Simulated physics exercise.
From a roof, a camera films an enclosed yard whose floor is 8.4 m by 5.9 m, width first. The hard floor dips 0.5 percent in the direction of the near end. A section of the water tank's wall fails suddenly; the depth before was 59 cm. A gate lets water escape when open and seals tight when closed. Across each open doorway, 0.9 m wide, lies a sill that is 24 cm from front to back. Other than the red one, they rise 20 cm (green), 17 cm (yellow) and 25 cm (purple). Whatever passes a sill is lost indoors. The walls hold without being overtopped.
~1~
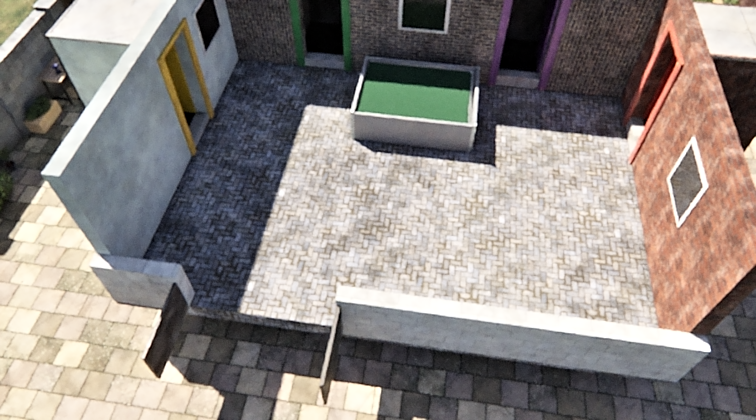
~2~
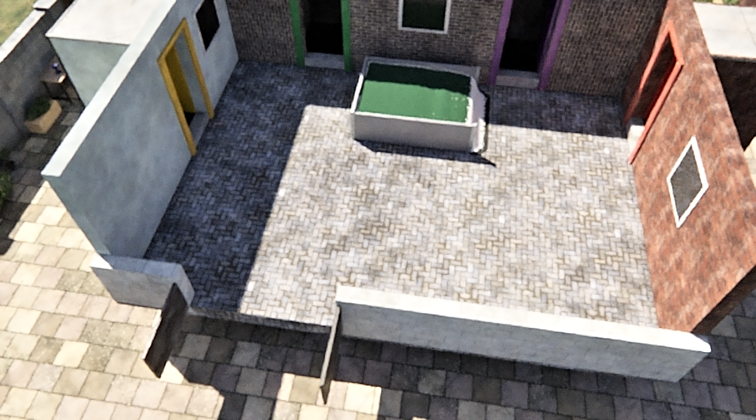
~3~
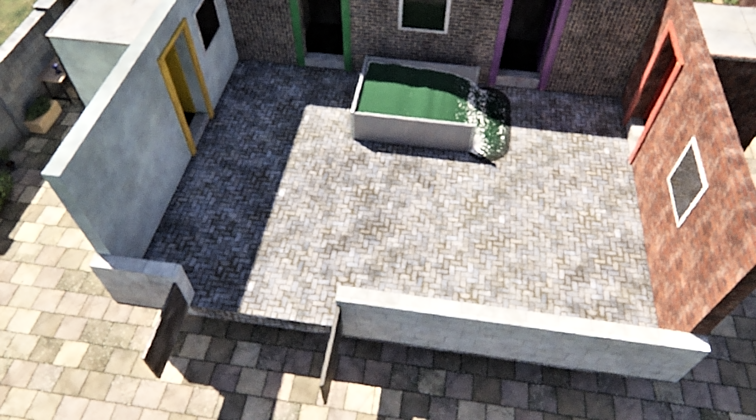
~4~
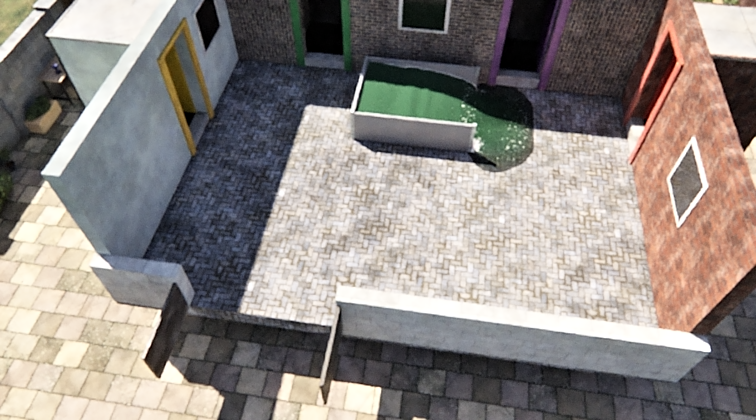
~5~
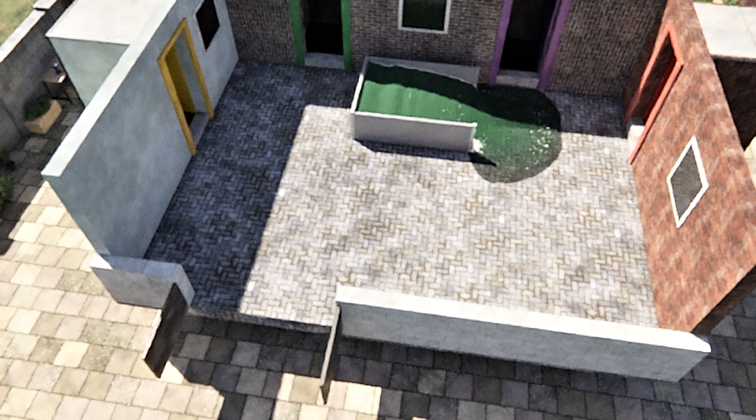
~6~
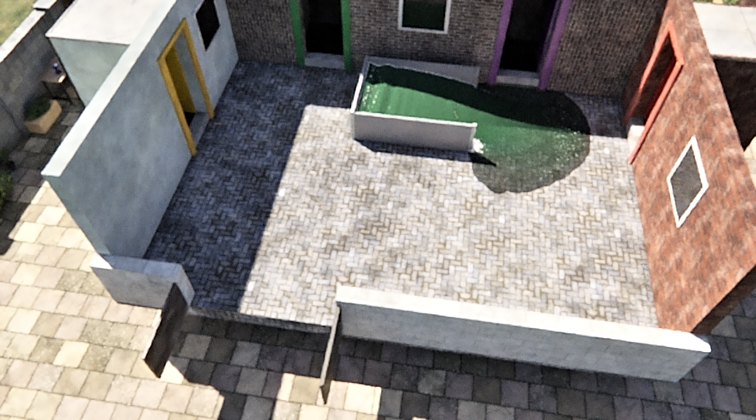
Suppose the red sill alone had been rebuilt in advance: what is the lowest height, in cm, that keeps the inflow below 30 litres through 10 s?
About 24 cm.
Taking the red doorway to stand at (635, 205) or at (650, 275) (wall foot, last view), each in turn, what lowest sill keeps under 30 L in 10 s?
Minimums: Roughly 13.5 cm and 8.0 cm.
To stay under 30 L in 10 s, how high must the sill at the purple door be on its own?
For purple: Close to 10.0 cm.
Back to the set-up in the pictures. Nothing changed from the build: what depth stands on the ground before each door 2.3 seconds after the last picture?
Green door 0 cm, red door 28 cm, yellow door 0 cm, purple door 11 cm.
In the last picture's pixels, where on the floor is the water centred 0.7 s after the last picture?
Centre of the water: Approx. (466, 122) px.
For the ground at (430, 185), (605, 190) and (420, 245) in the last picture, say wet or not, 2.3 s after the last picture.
So the three spots come out spared, swamped, spared, in that order.
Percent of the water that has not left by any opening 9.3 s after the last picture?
I'd estimate some 96 in a hundred.
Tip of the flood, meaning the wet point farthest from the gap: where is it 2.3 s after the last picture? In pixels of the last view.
At about (656, 357).
Then, 0.7 s after the last picture water covers 20 % of the floor, deepest (34 cm) near (618, 107); 28 cm at the red door, 0 litres in over its 27 cm sill.
Then, 2.3 s after the last picture water covers 25 % of the floor, deepest (30 cm) near (618, 107); 28 cm at the red door, 10 litres in over its 27 cm sill.
Then, 9.3 s after the last picture water covers 85 % of the floor, deepest (10 cm) near (132, 283); 4 cm at the red door, 12 litres in over its 27 cm sill.
At the red door as built, the water peaked near 33 cm, 1.7 s after the last picture.
With a sill of 21.5 cm, 54 litres would have come in within the 10 s; with 29 cm, 5 litres. So under 30 litres takes about 24 cm.
